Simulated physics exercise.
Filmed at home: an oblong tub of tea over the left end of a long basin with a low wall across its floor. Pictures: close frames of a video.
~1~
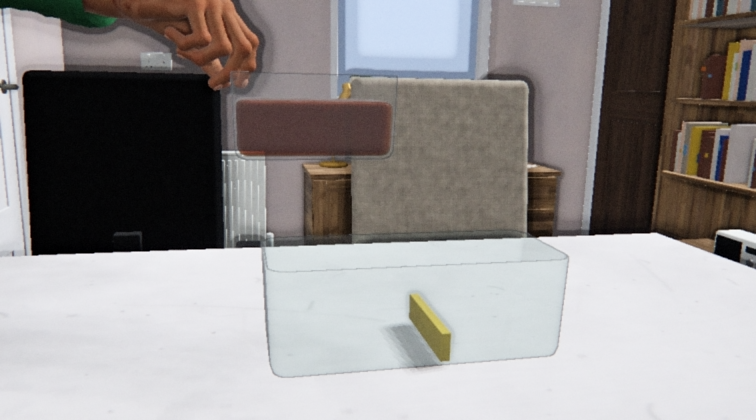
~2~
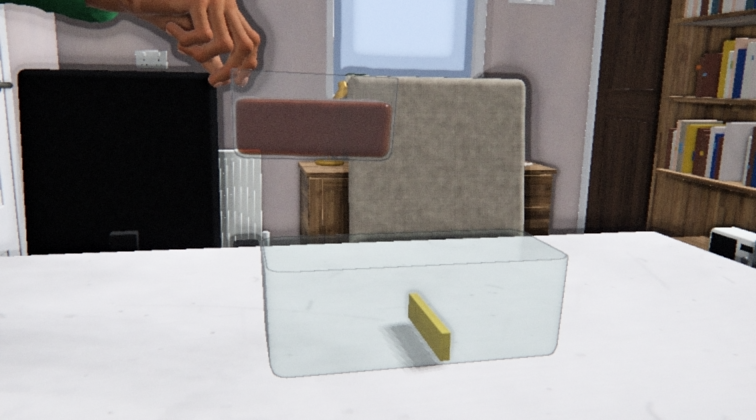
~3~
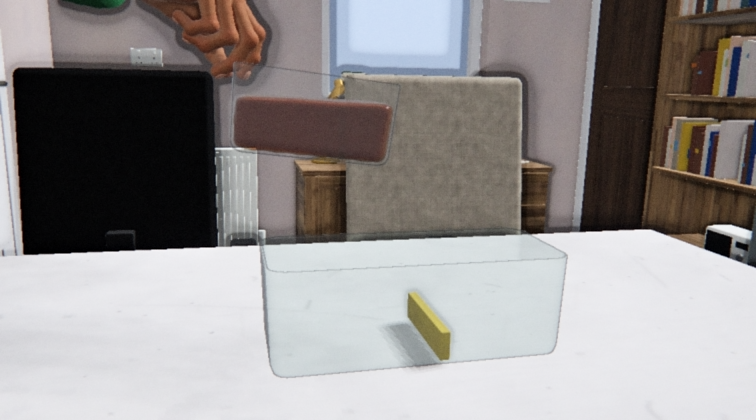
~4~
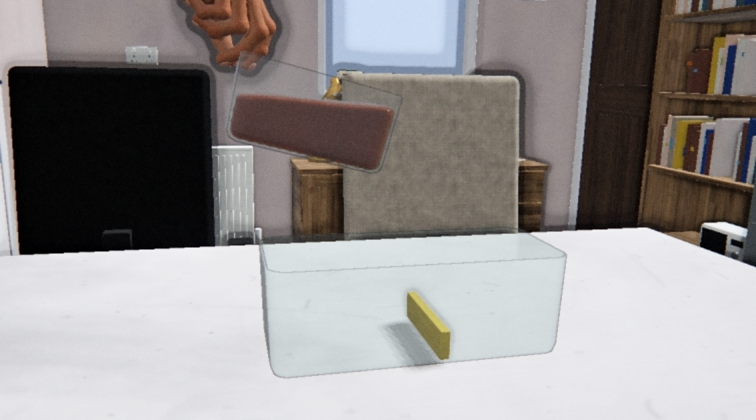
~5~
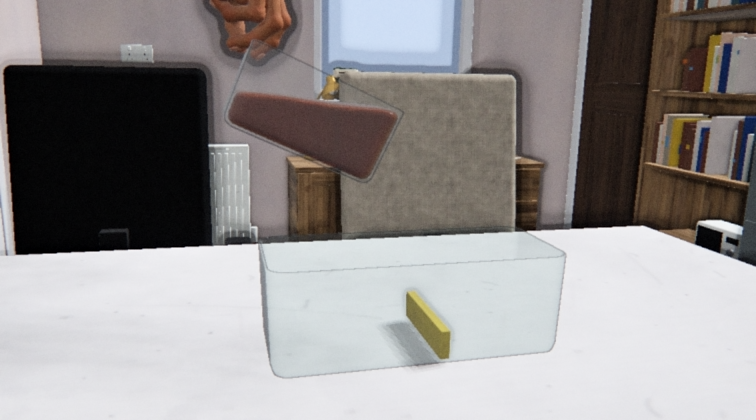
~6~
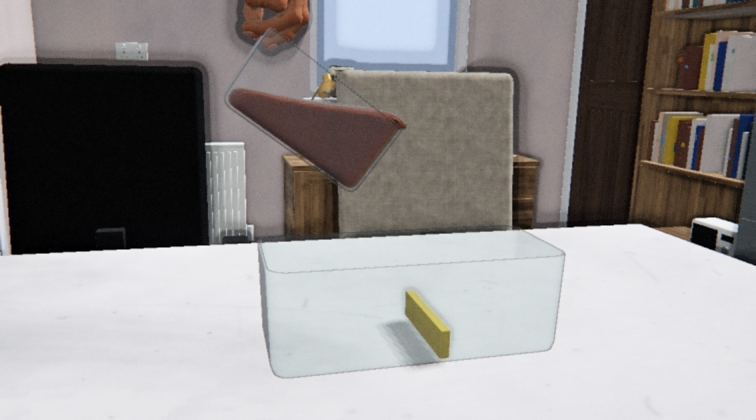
A hand above a clear basin tilts a tub of reddish-brown liquid toward the right.
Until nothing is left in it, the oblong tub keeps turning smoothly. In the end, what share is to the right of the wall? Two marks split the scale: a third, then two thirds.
The share right of the wall is left at a third to two thirds.
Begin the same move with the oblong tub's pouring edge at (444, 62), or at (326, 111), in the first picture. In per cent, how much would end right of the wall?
55 % and 25 %.
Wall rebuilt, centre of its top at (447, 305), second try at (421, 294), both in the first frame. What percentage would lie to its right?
The first position gives around 20 percent, the second around 45 percent.
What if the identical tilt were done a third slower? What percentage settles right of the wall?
It comes to some 50 per cent.
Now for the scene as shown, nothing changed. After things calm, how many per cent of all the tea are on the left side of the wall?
That share comes out near 50 percent.
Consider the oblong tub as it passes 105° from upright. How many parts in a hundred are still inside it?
15 per cent, roughly.
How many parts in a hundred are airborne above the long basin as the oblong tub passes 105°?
It comes to around 40 per cent.
A moment on, the tilt is 105° and 14 per cent is still to pour, 14 is left of the wall and 33 right of it.
Next, the tilt is 121° and 1 per cent is still to pour, 49 is left of the wall and 39 right of it.
Then the tilt is 121° and 0 per cent is still to pour, 51 is left of the wall and 45 right of it.
Later the tilt is 121° and 0 per cent is still to pour, 52 is left of the wall and 44 right of it.
Finally, 52 per cent lies left of the wall, 44 right of it and 4 outside.
